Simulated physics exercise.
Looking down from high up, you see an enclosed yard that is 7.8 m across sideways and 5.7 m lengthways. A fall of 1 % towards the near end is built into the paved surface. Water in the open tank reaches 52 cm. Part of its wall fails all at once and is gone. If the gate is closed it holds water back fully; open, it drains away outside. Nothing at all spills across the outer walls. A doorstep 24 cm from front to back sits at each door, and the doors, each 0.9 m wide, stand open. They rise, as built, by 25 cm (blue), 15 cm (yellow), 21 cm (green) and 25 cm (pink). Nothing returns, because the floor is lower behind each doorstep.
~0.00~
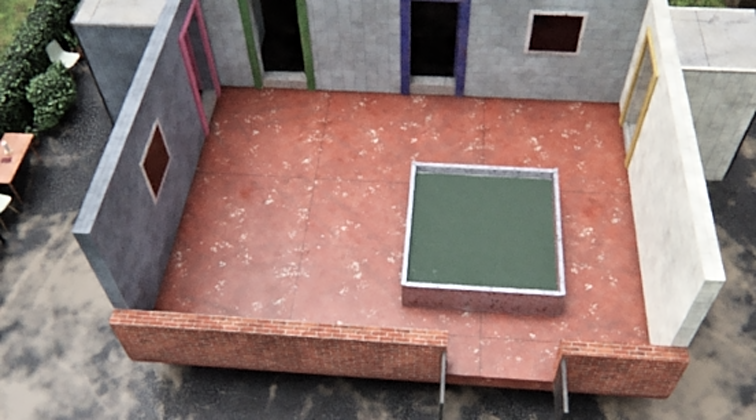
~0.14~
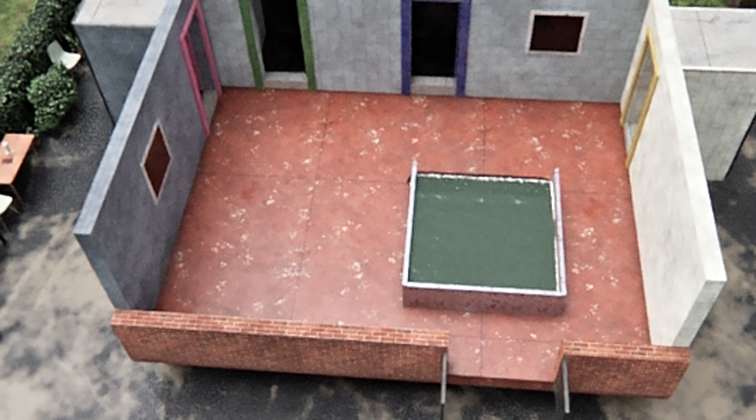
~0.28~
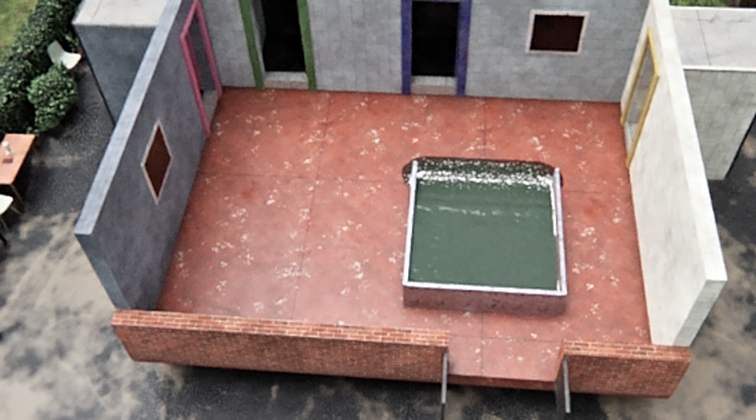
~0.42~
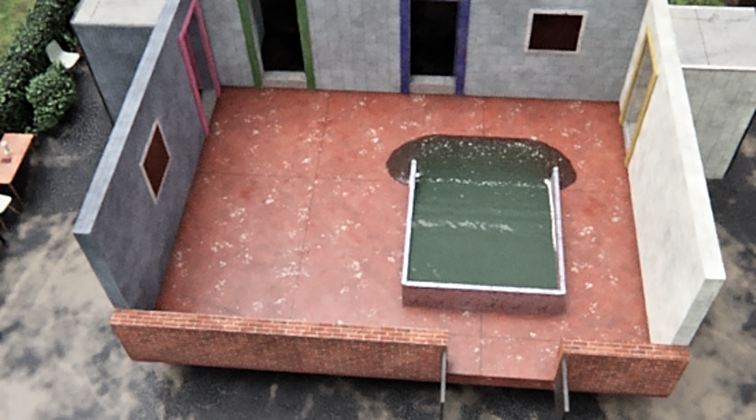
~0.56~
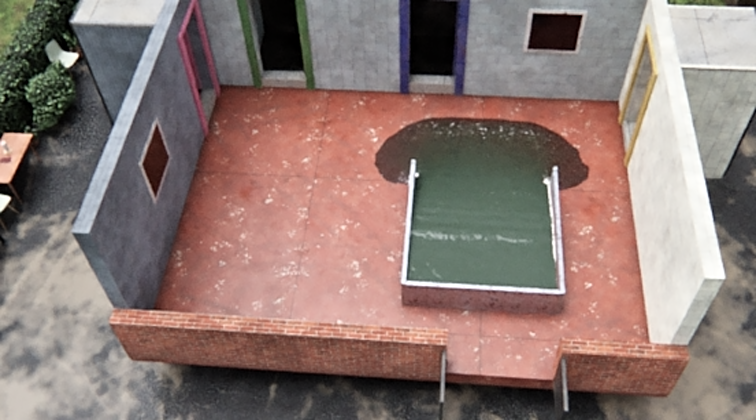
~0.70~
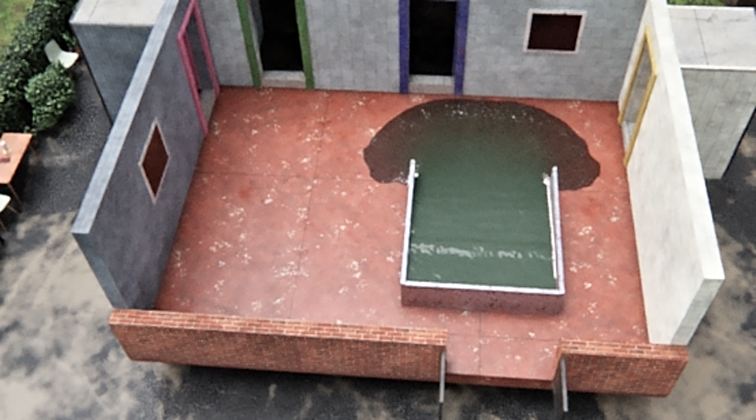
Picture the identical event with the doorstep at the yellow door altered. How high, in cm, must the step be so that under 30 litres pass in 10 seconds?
Roughly 18 cm.
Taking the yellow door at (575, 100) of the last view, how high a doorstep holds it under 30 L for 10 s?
You'd want it roughly 18 cm high.
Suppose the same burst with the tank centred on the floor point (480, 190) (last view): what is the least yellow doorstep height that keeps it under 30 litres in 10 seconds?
At least some 21 centimetres tall.
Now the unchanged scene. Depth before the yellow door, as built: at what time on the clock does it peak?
It peaks around 3.4 s.
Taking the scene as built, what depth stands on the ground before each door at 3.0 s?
Door by door, in centimetres - blue 25, yellow 23, green 8, pink 5.
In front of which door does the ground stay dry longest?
It is the pink one.
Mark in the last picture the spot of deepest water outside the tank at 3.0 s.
Around pixel (607, 105).
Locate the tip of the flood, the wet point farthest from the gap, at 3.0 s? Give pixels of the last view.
I'd put the front's tip around (219, 88).
After 1.4 s water covers 25 % of the floor, deepest (34 cm) near (475, 99); it has not reached the yellow door.
After 3.0 s water covers 40 % of the floor, deepest (34 cm) near (607, 105); 23 cm at the yellow door, 9 litres in over its 15 cm doorstep.
After 10.0 s water covers 100 % of the floor, deepest (14 cm) near (446, 327); 4 cm at the yellow door, 56 litres in over its 15 cm doorstep.
At the yellow door as built, the water arrived by 1.5 s and peaked near 24 cm at 3.4 s.
Run again over the same 10 s with other heights there, 61 litres in over 14.5 cm, 18 litres over 20 cm. The limit of 30 litres is kept from about 18 cm up.
